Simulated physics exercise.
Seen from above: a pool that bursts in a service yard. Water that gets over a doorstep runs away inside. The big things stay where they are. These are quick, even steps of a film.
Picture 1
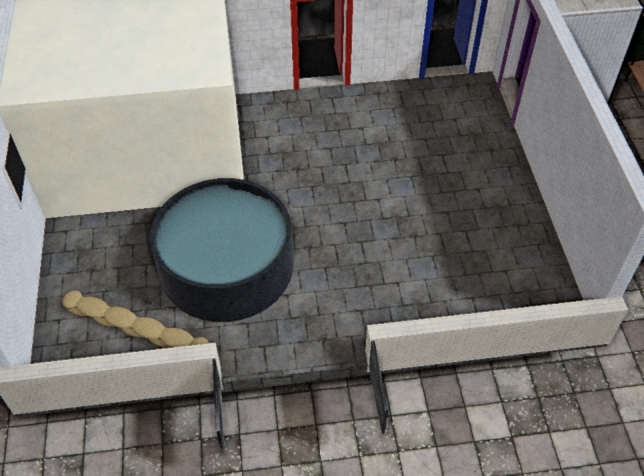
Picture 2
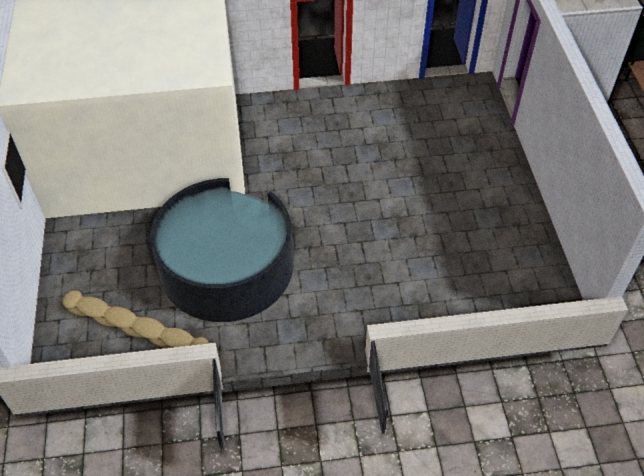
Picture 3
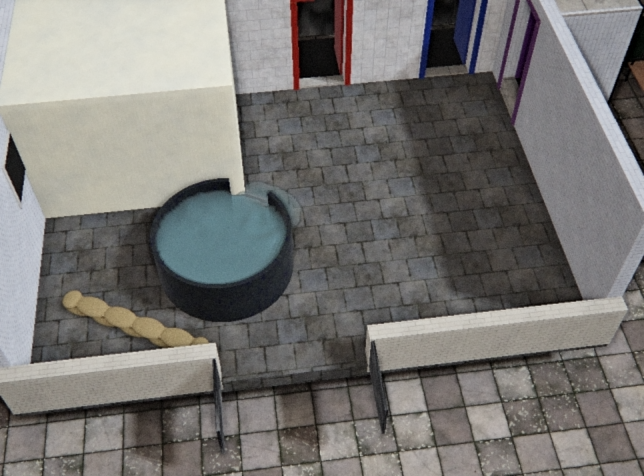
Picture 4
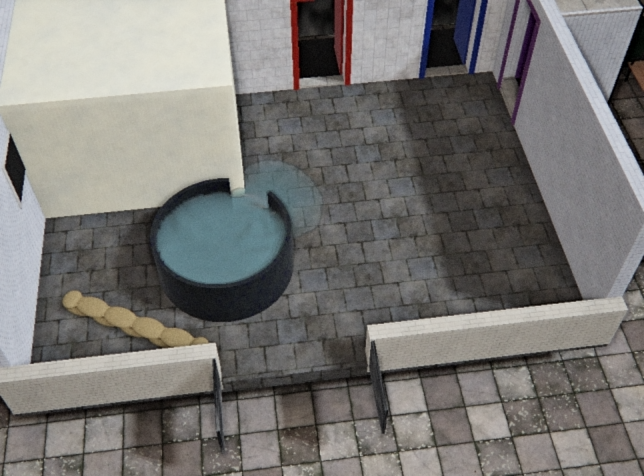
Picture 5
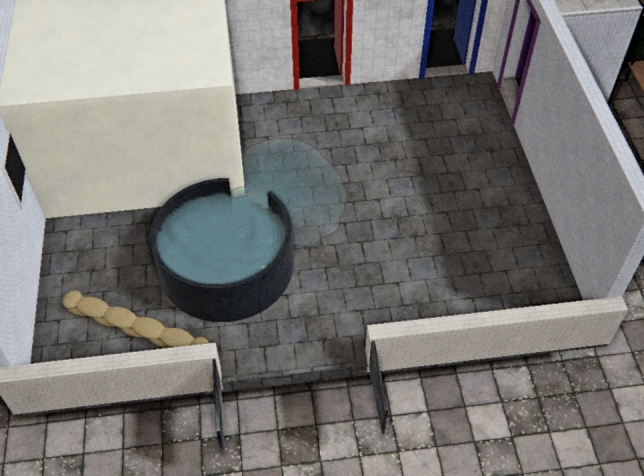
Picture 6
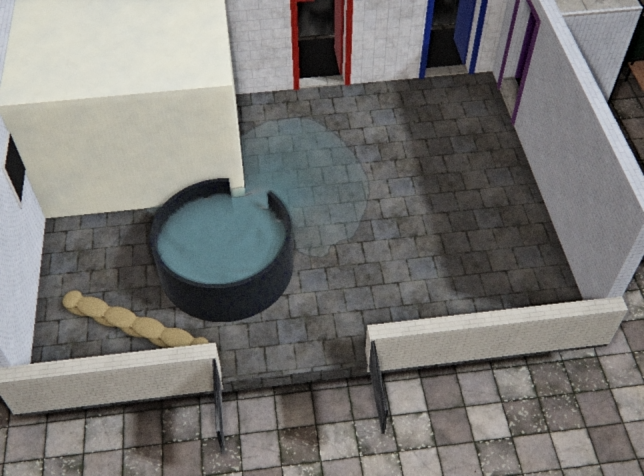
A paved yard enclosed by pale walls is seen from high above, and the view stays still. A dark round pool of blue-green water stands left of centre beside a cream block, with a tan, rope-like shape at lower left and red, blue and purple door surrounds at the back. A gap opens in the pool's far rim, and a thin, translucent sheet of water spreads rightward and back across the paving.
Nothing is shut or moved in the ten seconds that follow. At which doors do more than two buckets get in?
One by one: The purple door stays under that; the blue door takes more than that; the red door takes more than that.
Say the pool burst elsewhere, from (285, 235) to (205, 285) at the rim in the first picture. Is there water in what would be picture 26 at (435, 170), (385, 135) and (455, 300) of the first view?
In turn: No water, dry, awash.
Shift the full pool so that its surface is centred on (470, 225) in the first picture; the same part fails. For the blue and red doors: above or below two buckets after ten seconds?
Blue passes that mark, red stays under.
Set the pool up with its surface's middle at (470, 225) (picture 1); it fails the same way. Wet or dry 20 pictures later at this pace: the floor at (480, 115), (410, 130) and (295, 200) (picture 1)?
In turn: Covered, covered, no water.
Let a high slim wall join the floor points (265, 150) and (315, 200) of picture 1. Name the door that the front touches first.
It is the red door.
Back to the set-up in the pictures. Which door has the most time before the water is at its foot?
I say the purple door.
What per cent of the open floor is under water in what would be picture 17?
Close to 50 %.
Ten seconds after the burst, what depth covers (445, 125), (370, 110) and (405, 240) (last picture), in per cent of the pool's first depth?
In that order: 8, 8 and 4 per cent.
A moment on, water covers 35 % of the floor; the purple door not reached, the blue door not reached, the red door under two buckets in.
Next, water covers 50 % of the floor; the purple door not reached, the blue door under two buckets in, the red door far over two buckets in.
Then, water covers 50 % of the floor; the purple door wet at the sill, nothing in, the blue door over two buckets in, the red door far over two buckets in.
Later, water covers 70 % of the floor; the purple door wet at the sill, nothing in, the blue door far over two buckets in, the red door far over two buckets in.
In the end, water covers 95 % of the floor; the purple door wet at the sill, nothing in, the blue door far over two buckets in, the red door far over two buckets in.
